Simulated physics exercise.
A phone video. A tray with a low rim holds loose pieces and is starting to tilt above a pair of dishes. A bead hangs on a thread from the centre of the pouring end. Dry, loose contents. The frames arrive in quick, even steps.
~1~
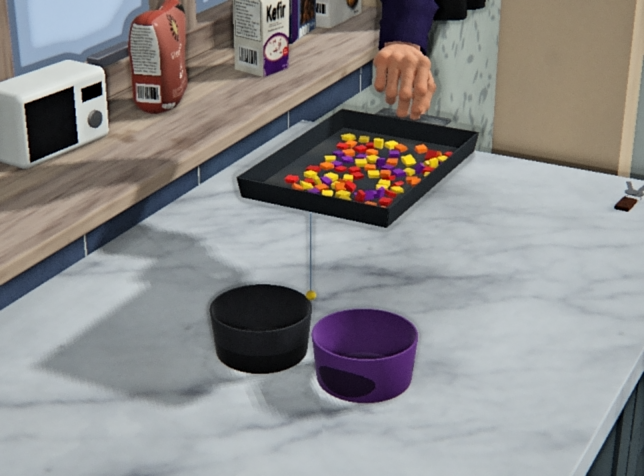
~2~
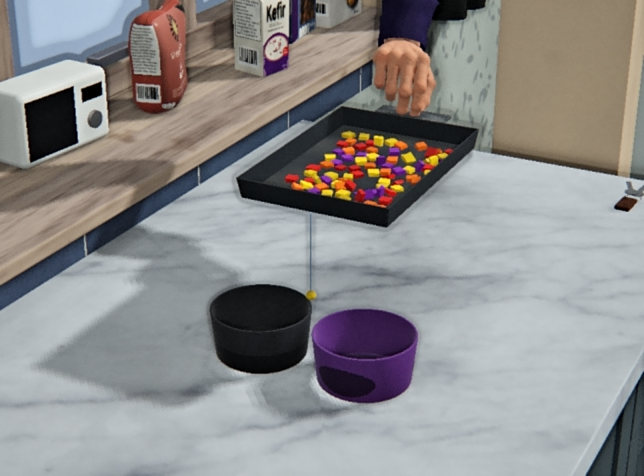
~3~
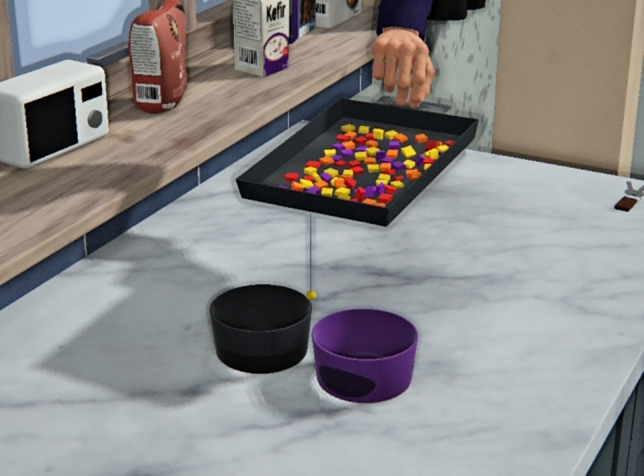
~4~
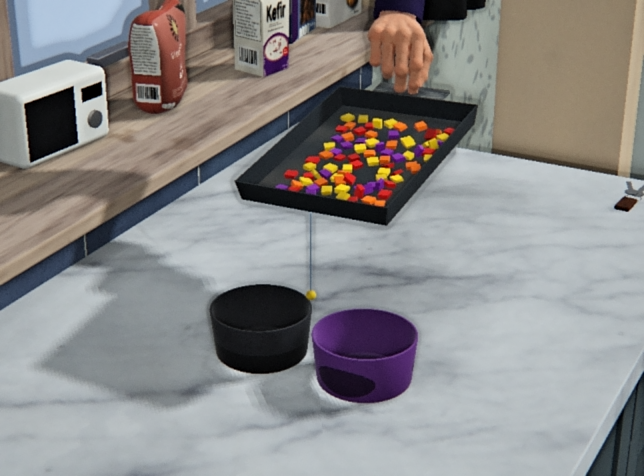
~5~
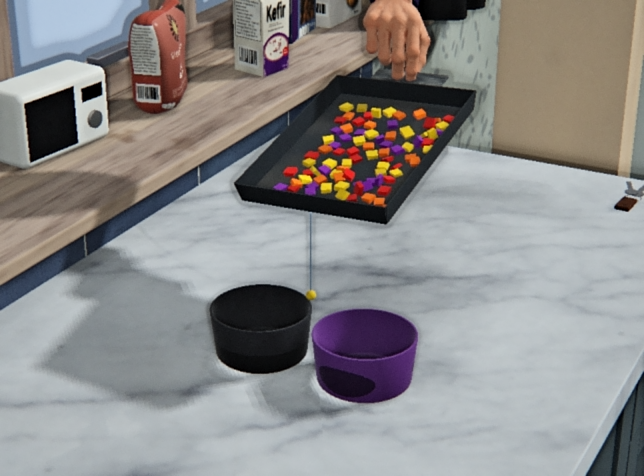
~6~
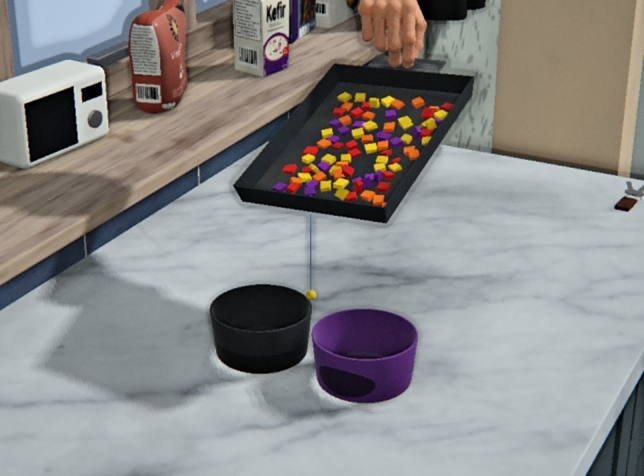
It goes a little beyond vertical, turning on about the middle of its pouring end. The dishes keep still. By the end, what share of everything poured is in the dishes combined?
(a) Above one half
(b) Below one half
a, above one half.
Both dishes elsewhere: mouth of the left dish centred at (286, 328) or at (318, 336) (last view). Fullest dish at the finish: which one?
The first time it is the dish to the left, and the second time it is the dish to the left.
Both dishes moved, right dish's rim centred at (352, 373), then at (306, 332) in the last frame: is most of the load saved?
At the first place under half, at the second the larger part.
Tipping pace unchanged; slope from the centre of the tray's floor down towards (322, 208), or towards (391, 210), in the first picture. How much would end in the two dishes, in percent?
In order, 70 in a hundred and 80 in a hundred.
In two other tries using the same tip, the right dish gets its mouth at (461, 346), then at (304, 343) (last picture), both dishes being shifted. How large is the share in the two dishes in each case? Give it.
Respectively 0 % and 70 %.
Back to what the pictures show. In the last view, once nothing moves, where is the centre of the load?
It settles centred around (256, 356).
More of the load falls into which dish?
Result: The left of the two takes it.
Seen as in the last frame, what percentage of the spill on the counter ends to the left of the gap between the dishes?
100 per cent, roughly.
Shortly afterwards, tray tipped steeply; the whole lot on the tray.
Next, tray tipped right over; all but a few on the tray; a little in the left dish; only a few outside both; only a few in the air.
Some moments later, tray tipped past a quarter turn; only a few in the right dish; the bulk in the left dish; near a quarter outside both.
In the end, tray tipped past a quarter turn; only a few in the right dish; the bulk in the left dish; near a quarter outside both.
